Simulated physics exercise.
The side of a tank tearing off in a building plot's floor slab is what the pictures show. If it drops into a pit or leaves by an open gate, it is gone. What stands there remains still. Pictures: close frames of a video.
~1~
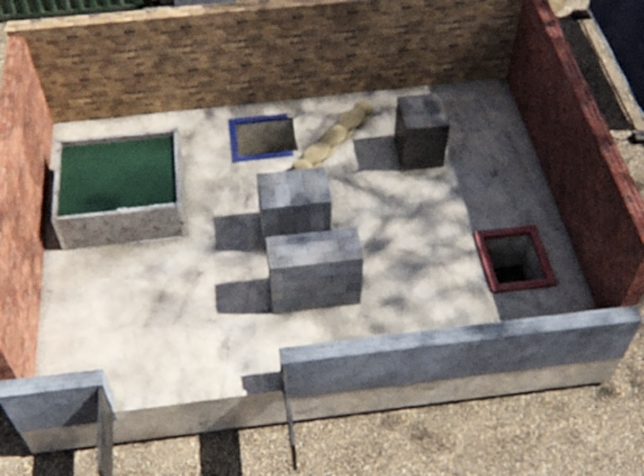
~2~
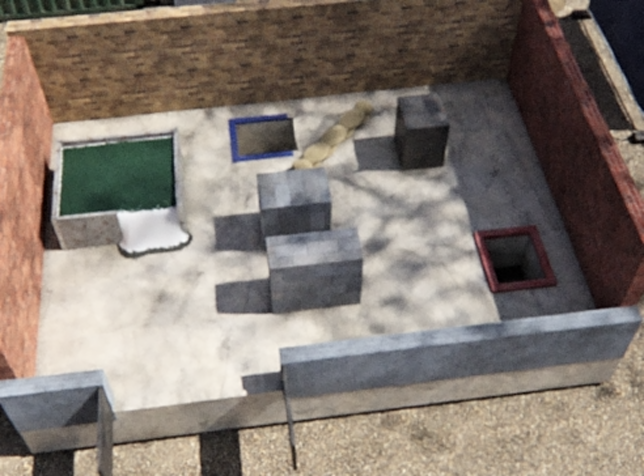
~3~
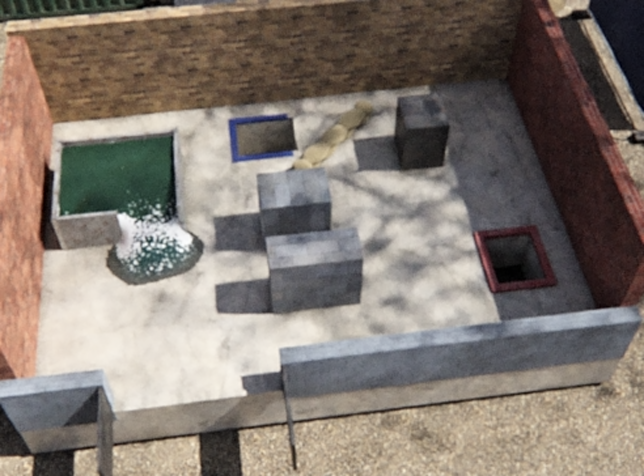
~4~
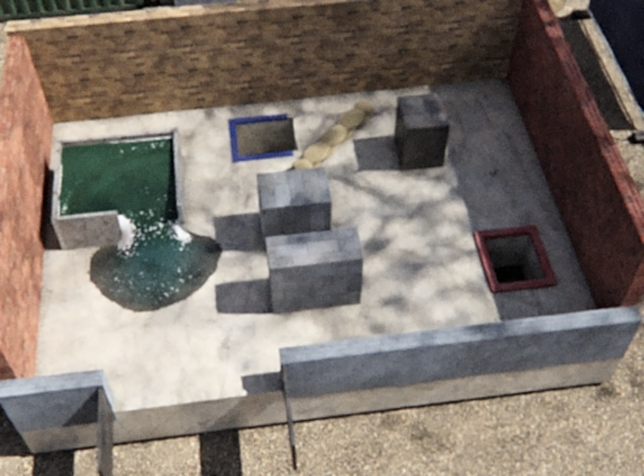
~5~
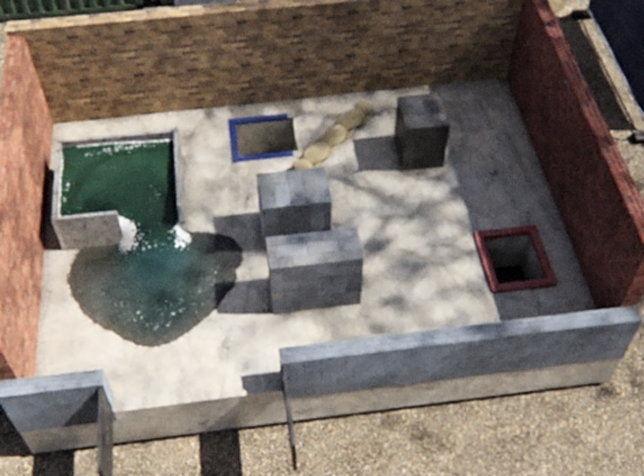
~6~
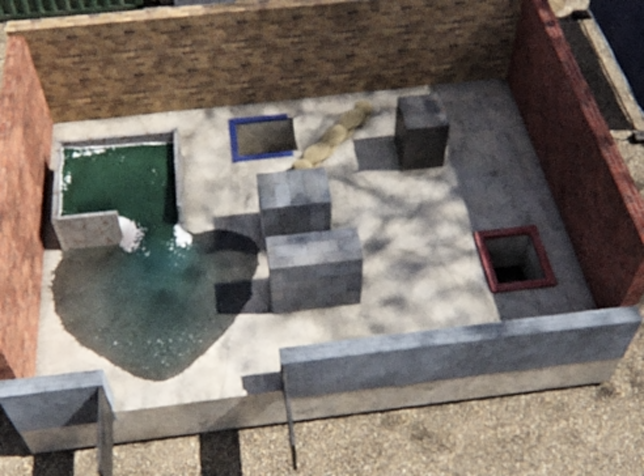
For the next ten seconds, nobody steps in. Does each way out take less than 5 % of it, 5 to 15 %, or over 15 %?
The gate ends up with over 15 %; the blue pit ends up with less than 5 %; the red pit ends up with less than 5 %.
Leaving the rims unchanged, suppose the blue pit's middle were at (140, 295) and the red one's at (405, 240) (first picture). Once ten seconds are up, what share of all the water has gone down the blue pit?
Share for blue, in per cent: 55.
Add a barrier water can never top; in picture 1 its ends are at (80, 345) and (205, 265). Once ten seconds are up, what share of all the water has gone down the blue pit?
Share for the blue pit - 15 percent.
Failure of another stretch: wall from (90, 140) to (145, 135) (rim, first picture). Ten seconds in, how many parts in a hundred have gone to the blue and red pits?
I'd say the blue pit gets around 35 percent and the red pit around 0 percent.
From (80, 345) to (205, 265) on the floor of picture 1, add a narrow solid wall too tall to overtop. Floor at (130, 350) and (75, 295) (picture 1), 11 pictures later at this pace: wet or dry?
In the listed order, the first spot is spared and the second is swamped.
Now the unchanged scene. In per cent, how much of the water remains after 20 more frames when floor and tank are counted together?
Near 72 percent, give or take.
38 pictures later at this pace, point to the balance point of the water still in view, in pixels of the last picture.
My pick is pixel (171, 260).
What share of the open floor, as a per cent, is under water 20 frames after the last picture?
Around 35 in a hundred.
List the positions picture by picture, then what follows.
In the first frame, still water in the open tank at (118, 176).
In the second frame, water pours out at (152, 229) and has run to (123, 250).
In the third frame, the front is at (135, 280), out from the gap at (153, 230).
In the fourth frame, water pours out at (153, 230) and has run to (139, 306).
In the fifth frame, the front is at (144, 340), out from the gap at (153, 230).
In the sixth frame, water pours out at (153, 230) and has run to a hidden place.
A moment on, water covers 25 % of the floor; the gate 4 %, the blue pit 0 %, the red pit 0 %.
Next, water covers 25 % of the floor; the gate 15 %, the blue pit 0 %, the red pit 0 %.
Then, water covers 35 % of the floor; the gate 29 %, the blue pit 0 %, the red pit 0 %.
Later, water covers 45 % of the floor; the gate 44 %, the blue pit 0 %, the red pit 0 %.
In the end, water covers 55 % of the floor; the gate 56 %, the blue pit 0 %, the red pit 0 %.
